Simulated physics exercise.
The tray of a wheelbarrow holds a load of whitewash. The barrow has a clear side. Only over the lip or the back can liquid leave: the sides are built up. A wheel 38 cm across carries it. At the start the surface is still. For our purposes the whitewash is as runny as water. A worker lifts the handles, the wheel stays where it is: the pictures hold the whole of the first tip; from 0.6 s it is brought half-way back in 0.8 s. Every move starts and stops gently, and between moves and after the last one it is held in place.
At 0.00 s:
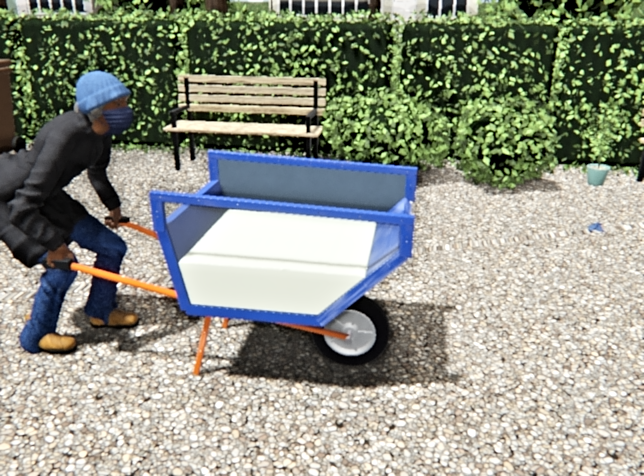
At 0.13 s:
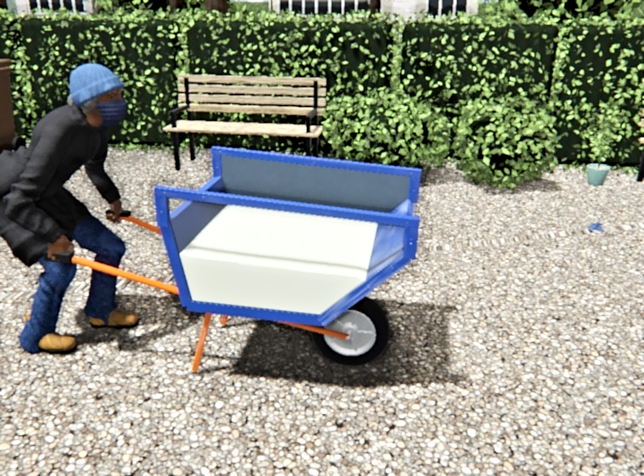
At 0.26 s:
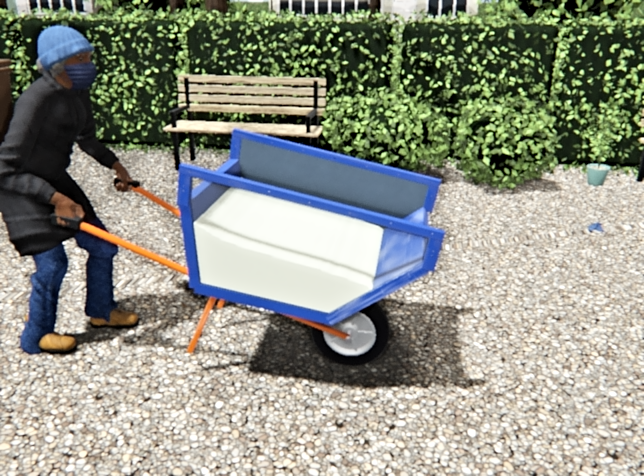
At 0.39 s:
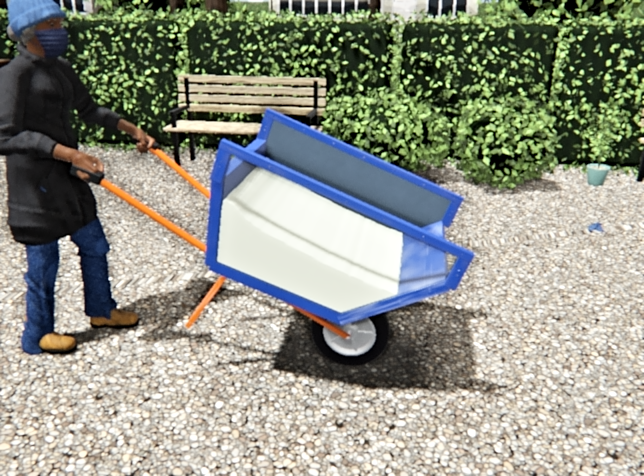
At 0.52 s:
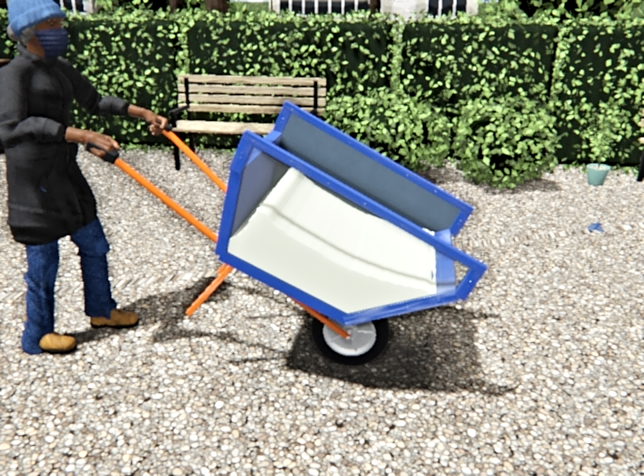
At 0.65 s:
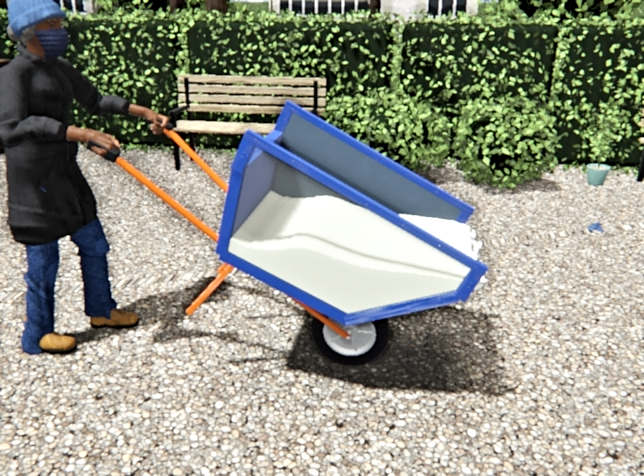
A blue wheelbarrow with a clear side, holding white liquid, tilts forwards to the right as a worker in a blue hat raises its orange handles; the liquid shifts towards the front and begins to come out over the lip.
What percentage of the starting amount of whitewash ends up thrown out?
About 56 per cent.
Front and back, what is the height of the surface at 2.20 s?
Front: 10 cm; back: 8 cm.
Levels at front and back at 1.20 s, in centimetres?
About 18 cm at the front, 0 cm at the back.
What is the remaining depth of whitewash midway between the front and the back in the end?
About 6 cm.
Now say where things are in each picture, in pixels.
The surface is at (308, 271) near the front wall; the surface is at (201, 263) near the back wall; the lip is at (399, 250); the front is on the right, in the first frame.
The surface is at (311, 271) near the front wall; the surface is at (204, 258) near the back wall; the barrow is tilted 2° forwards, in the second frame.
The surface is at (327, 271) near the front wall; the surface is at (220, 238) near the back wall; the barrow is tilted 10° forwards, in the third frame.
The surface is at (347, 273) near the front wall; the surface is at (247, 218) near the back wall; the barrow is tilted 20° forwards, in the fourth frame.
The surface is at (359, 272) near the front wall; the surface is at (261, 212) near the back wall; the barrow is tilted 26° forwards, in the fifth frame.
The surface is at (363, 266) near the front wall; the surface is at (246, 245) near the back wall; the barrow is tilted 26° forwards; the lip is at (456, 290); whitewash has begun to come out, in the sixth frame.
After 1.20 s the barrow is at 14° forwards, the surface stands 0 cm at the back and 18 cm at the front; 53 per cent is out, over the front.
After 1.70 s the barrow is at 13° forwards, the surface stands 6 cm at the back and 12 cm at the front; 55 per cent is out, over the front.
After 2.20 s the barrow is at 13° forwards, the surface stands 8 cm at the back and 10 cm at the front; 55 per cent is out, over the front.
After 4.28 s 56 per cent is out, over the front, 51 of 91 litres.
